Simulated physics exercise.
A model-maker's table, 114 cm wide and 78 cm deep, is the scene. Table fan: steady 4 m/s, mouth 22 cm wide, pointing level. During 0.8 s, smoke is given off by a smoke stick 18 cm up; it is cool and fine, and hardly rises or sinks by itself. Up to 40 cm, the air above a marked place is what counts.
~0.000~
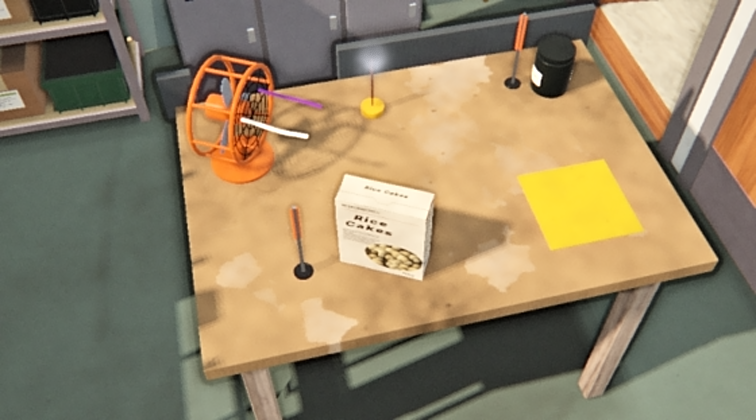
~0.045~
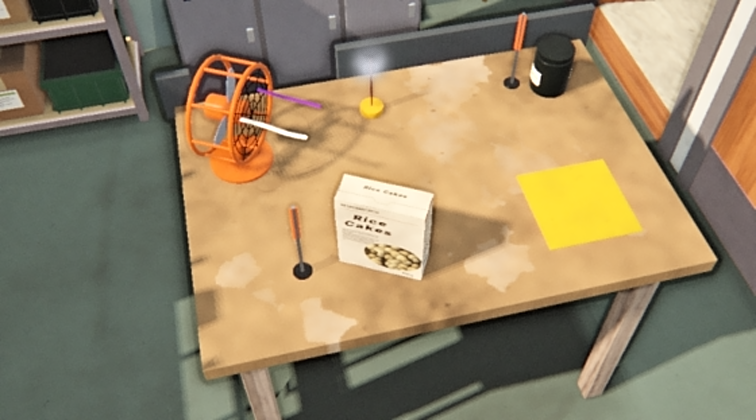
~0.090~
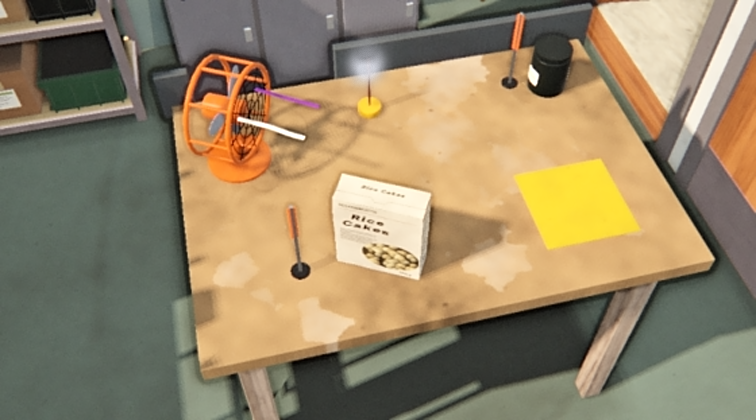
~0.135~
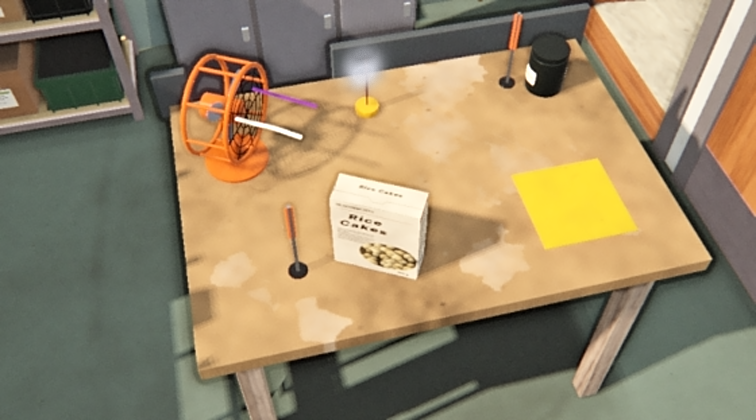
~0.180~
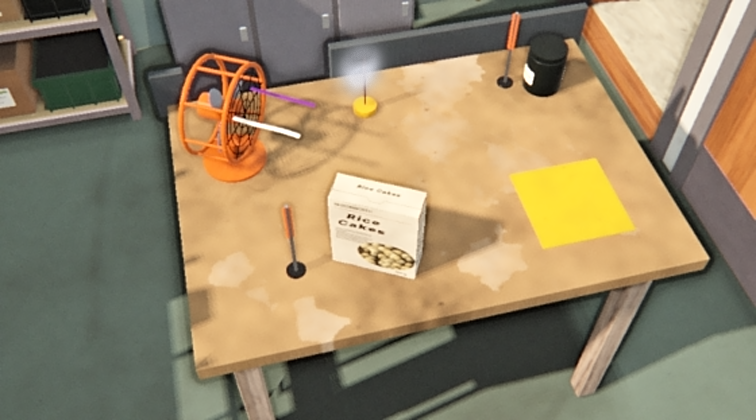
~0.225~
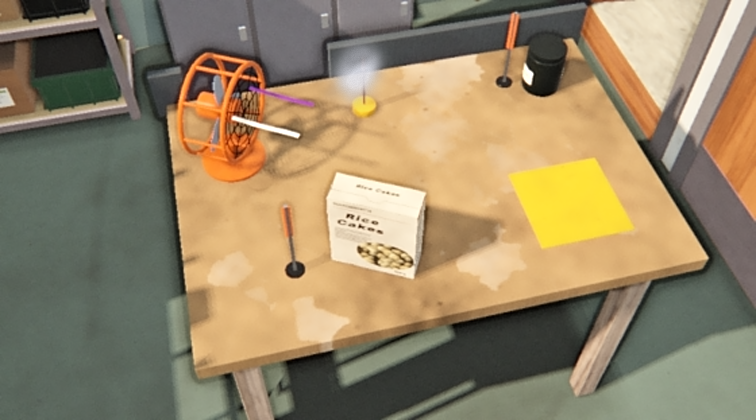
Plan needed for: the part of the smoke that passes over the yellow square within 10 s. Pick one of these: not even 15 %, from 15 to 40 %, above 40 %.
I would pick above 40 %.
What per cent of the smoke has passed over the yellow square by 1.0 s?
About 30 %.
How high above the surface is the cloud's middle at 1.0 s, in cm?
The centre hangs close to 10 centimetres up.
By 1.0 s, 7 % is gone from the area; 28 % has passed over the yellow square, and the middle of the rest is near (386, 123).
By 2.0 s, 79 % is gone from the area; 91 % has passed over the yellow square, and the middle of the rest is near (628, 169).
By 4.0 s, 99 % is gone from the area; 96 % has passed over the yellow square.
By 10.0 s, 100 % is gone from the area; 96 % has passed over the yellow square.
